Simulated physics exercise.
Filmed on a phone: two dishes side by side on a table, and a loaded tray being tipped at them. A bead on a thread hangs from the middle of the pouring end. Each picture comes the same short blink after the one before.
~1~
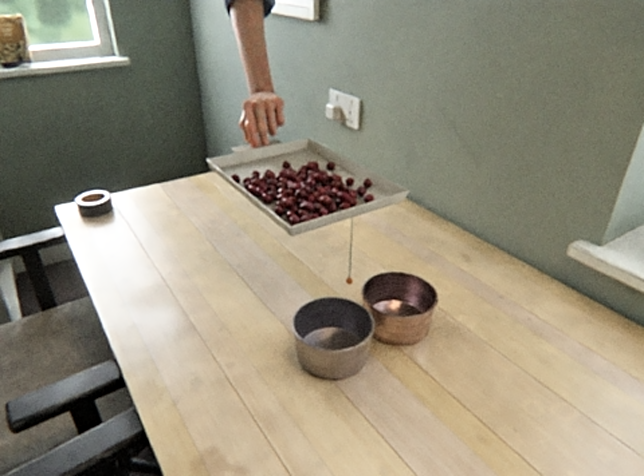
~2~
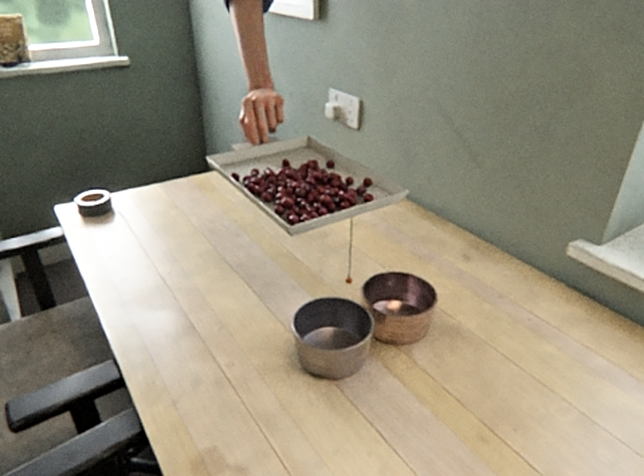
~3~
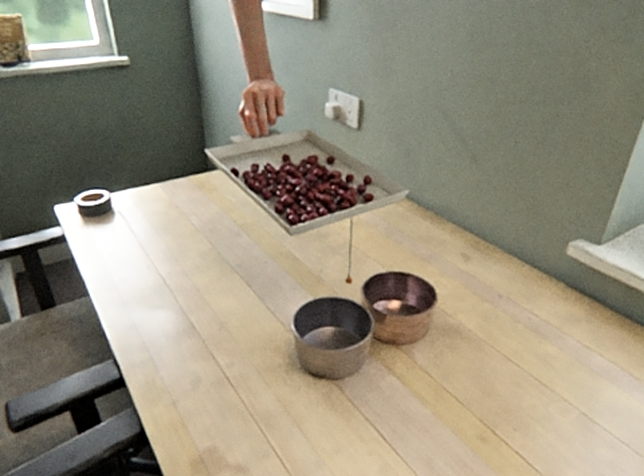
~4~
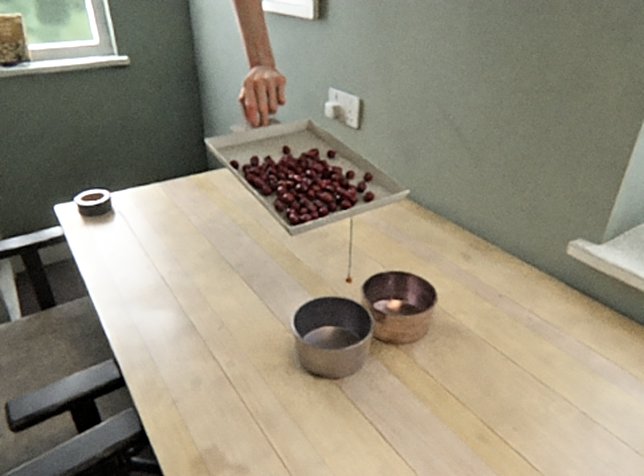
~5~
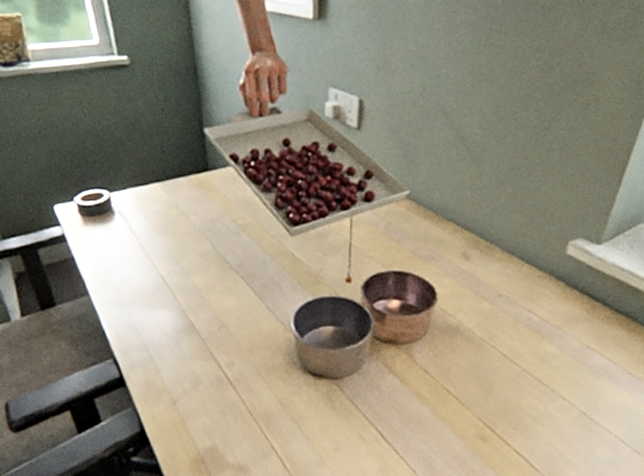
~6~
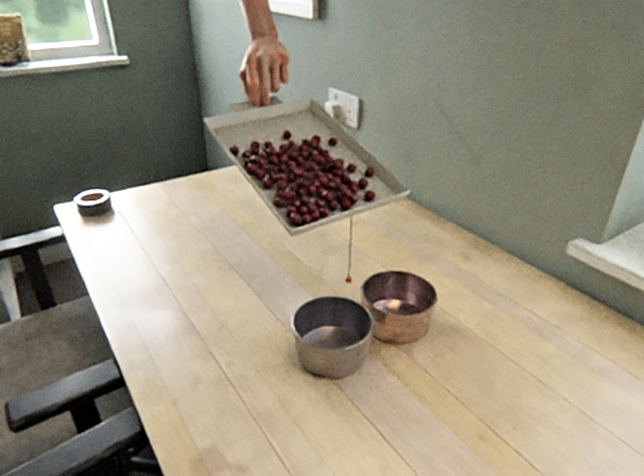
The footage shows a hand gradually raising the far end of a tray of dark red dried cherries above a wooden table, tilting it toward two round metal dishes, while the cherries stay bunched on the tray.
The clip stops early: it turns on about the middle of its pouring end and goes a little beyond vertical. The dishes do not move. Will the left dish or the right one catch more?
The left-hand one ends fuller.
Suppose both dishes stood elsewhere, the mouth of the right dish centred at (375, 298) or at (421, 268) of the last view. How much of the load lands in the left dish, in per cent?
About 40 and 20 per cent.
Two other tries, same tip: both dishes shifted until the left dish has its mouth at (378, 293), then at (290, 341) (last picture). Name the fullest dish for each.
One: The left dish. Two: The dish on the right.
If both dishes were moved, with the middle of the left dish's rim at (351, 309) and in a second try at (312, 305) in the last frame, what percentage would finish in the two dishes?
Roughly 60 per cent, and 40 per cent.
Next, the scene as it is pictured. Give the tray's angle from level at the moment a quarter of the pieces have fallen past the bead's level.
At some 105 degrees.
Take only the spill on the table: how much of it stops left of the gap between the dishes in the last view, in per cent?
Roughly 30 in a hundred.
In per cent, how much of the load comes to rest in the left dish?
Some 60 per cent.
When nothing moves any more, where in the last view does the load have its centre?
Around (346, 346).
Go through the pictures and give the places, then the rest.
In the first frame, corners of the pouring end near (292, 224) and (403, 190), level; middle of the load near (305, 191), dried cherries; left dish near (356, 358); right dish near (424, 325); bead on its thread near (349, 281).
In the second frame, corners of the pouring end near (291, 224) and (403, 190), level; middle of the load near (305, 190).
In the third frame, corners of the pouring end near (292, 224) and (403, 190), tipped barely, level across its low end; middle of the load near (305, 188).
In the fourth frame, corners of the pouring end near (292, 225) and (404, 189), tipped a little, level across its low end; middle of the load near (305, 184).
In the fifth frame, corners of the pouring end near (292, 225) and (404, 189), tipped a little, level across its low end; middle of the load near (306, 180).
In the sixth frame, corners of the pouring end near (293, 226) and (405, 190), tipped clearly, level across its low end; middle of the load near (306, 176); left dish near (356, 357); right dish near (423, 324).
Shortly afterwards, tray tipped steeply; all but a few on the tray; only a few in the air.
Next, tray tipped past a quarter turn; near two thirds on the tray; a little in the left dish; only a few outside both; near a quarter in the air.
Some moments later, tray tipped past a quarter turn; near two thirds in the left dish; near a quarter in the right dish; a little outside both.
In the end, tray tipped past a quarter turn; near two thirds in the left dish; near a quarter in the right dish; a little outside both.
